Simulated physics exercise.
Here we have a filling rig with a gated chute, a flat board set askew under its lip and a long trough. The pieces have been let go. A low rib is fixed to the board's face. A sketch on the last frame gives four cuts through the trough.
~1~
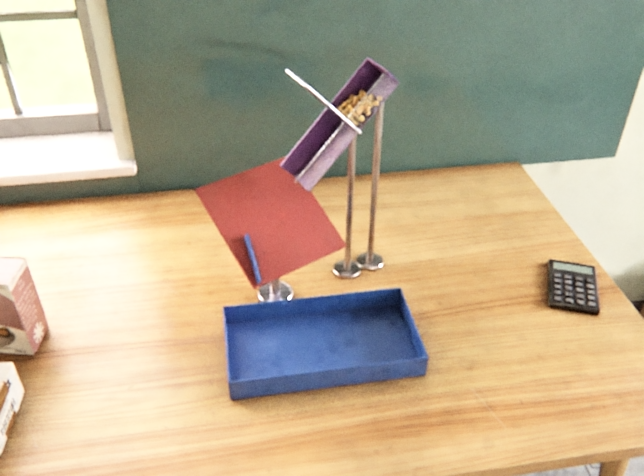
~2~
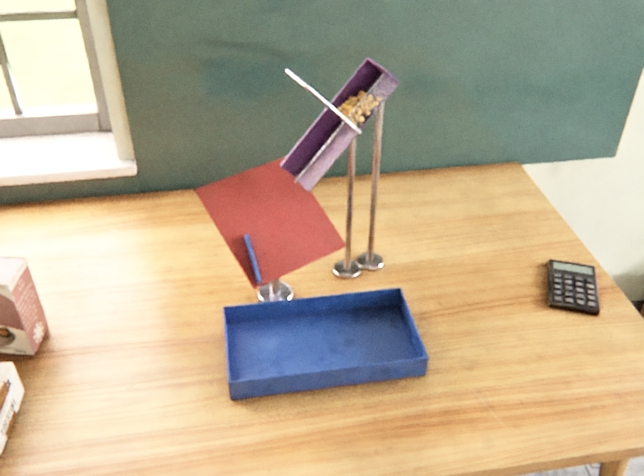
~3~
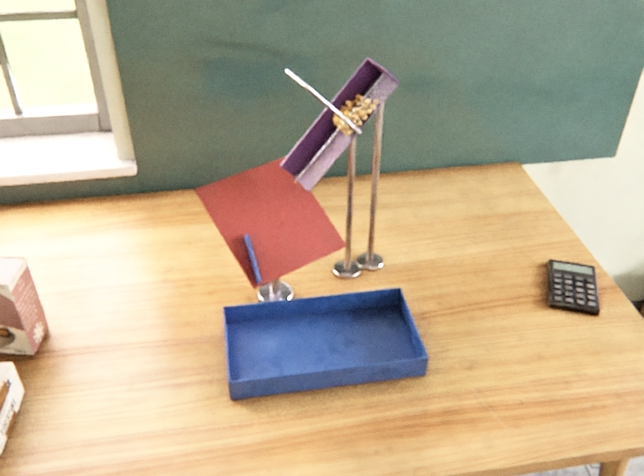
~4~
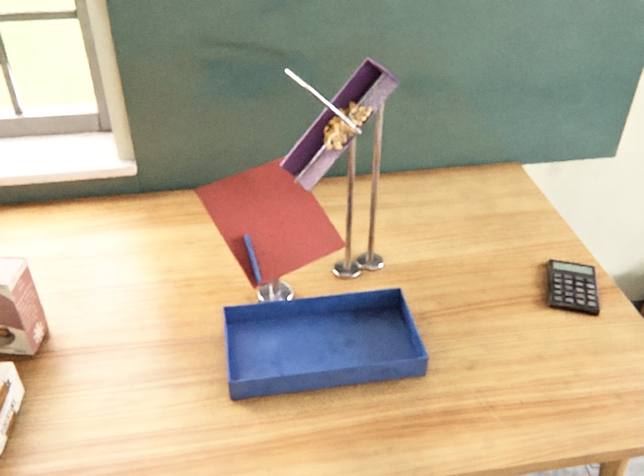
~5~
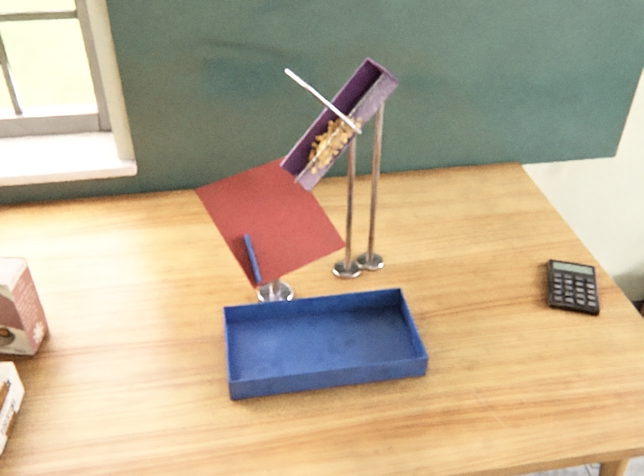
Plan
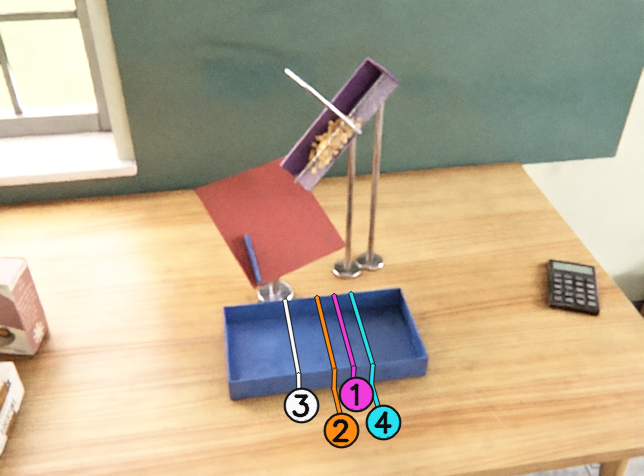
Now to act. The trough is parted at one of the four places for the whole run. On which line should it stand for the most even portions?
Best: 3.
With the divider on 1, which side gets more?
More lands on the left.
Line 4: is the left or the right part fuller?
The left side.
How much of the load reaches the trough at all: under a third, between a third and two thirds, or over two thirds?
Over two thirds.
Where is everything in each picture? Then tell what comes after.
The first picture shows load behind the gate (356, 108), dried chickpeas; lip of the chute (301, 184), sloping fairly steeply.
The second picture shows middle of the board (272, 218), tilted fairly steeply; middle of its low edge (303, 266); of its high edge (243, 172).
The third picture shows front corners of the trough (229, 382) and (428, 357), empty; front of the load (345, 131).
The fourth picture shows middle of the load (343, 124); its front (330, 146), roughly a third of the way to the lip; rib from (247, 233) to (260, 280).
The fifth picture shows middle of the load (335, 140); its front (314, 171), the larger part of the way to the lip.
On the marked copy, line 1 crosses the front rim at (353, 366); line 2 crosses the front rim at (334, 369); line 3 crosses the front rim at (298, 373); line 4 crosses the front rim at (372, 364).
Choosing 1, of what is caught, almost all on the left of the divider, just a few on the right.
Choosing 2, of what is caught, the larger part on the left of the divider, about a tenth on the right.
Choosing 3, of what is caught, roughly half on the left of the divider, roughly half on the right.
Choosing 4, of what is caught, almost all on the left of the divider, just a few on the right.
